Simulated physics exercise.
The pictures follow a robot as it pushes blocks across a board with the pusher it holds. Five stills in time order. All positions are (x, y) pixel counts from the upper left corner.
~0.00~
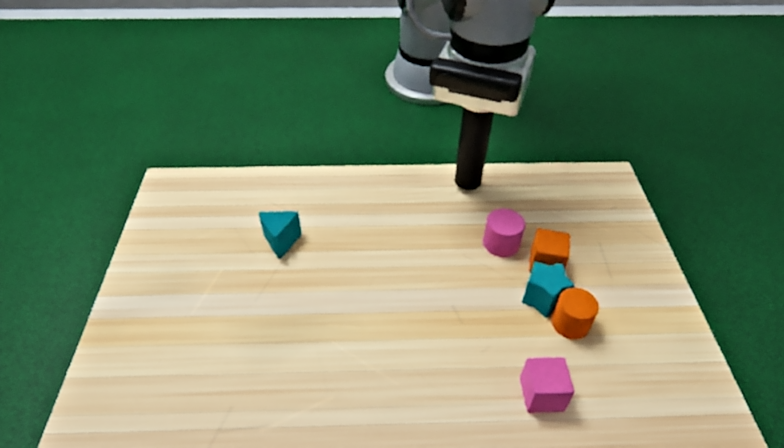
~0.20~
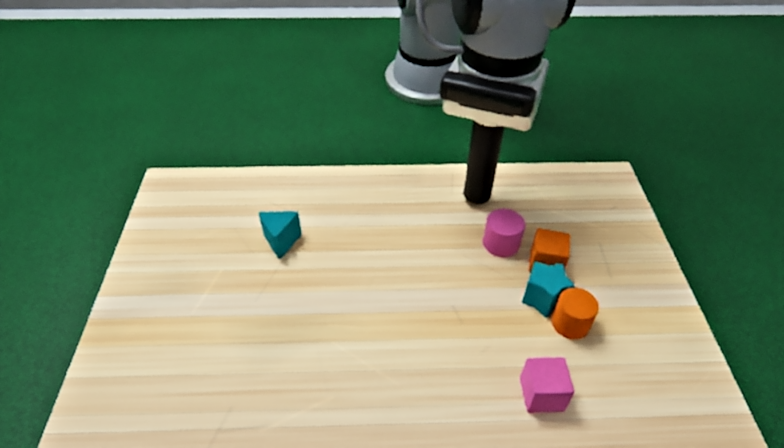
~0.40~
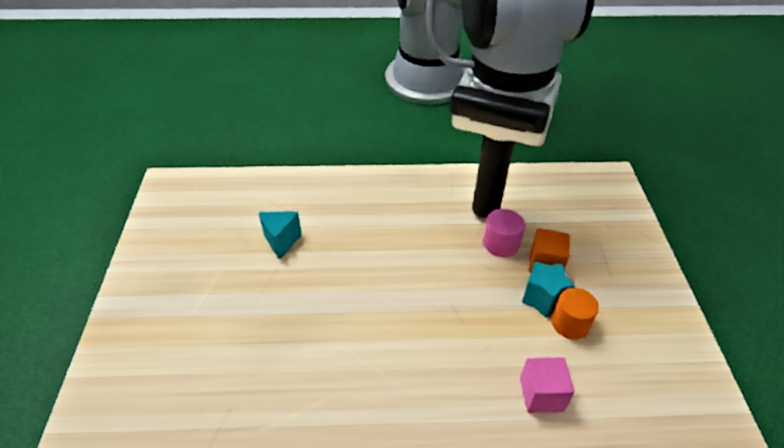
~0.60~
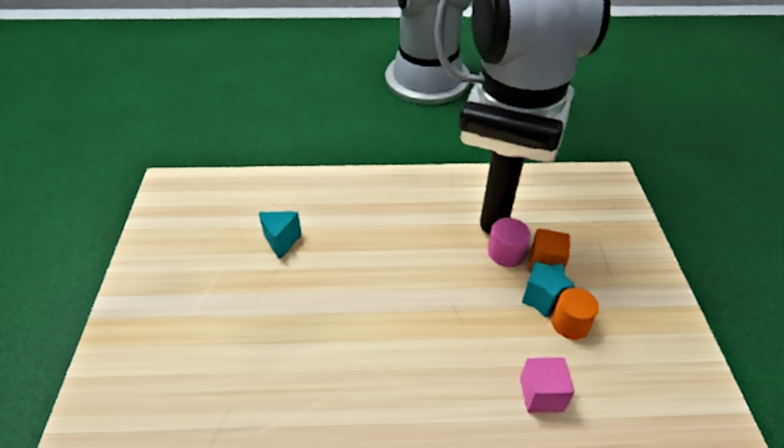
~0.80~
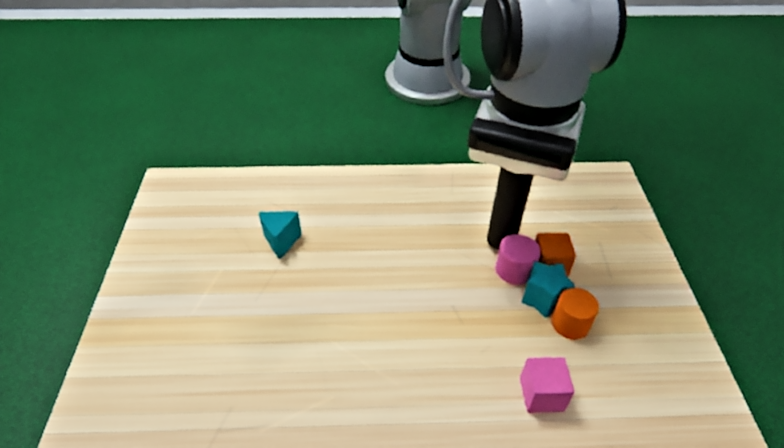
The video shows a robot arm lowering its black pusher toward a cluster of coloured blocks on a wooden board, then nudging the pink round block slightly down and right against the neighbouring blocks, while the teal triangular block stays still.
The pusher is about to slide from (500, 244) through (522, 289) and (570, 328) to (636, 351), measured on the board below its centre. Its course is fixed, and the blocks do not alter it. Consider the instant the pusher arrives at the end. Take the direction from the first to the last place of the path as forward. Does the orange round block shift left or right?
The shift is leftward.
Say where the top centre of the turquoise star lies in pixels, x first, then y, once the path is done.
Top centre: (578, 340).
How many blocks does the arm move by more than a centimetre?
At least three of them.
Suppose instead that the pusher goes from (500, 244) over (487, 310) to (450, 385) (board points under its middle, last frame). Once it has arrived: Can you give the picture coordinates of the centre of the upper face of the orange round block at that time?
At the end it should sit near (604, 317).
The first path, step by step. One third of the way, pusher at (524, 285); pink round block at (526, 298); turquoise star at (564, 319), turned 65° anticlockwise; orange round block at (601, 315).
Two thirds of the way, pusher at (573, 324); pink round block at (525, 310); turquoise star at (575, 337), turned 55° anticlockwise; orange round block at (619, 321).
At the end, pusher at (638, 346); pink round block at (525, 310); turquoise star at (578, 340), turned 40° anticlockwise; orange four-sided block unmoved; orange round block at (690, 344).
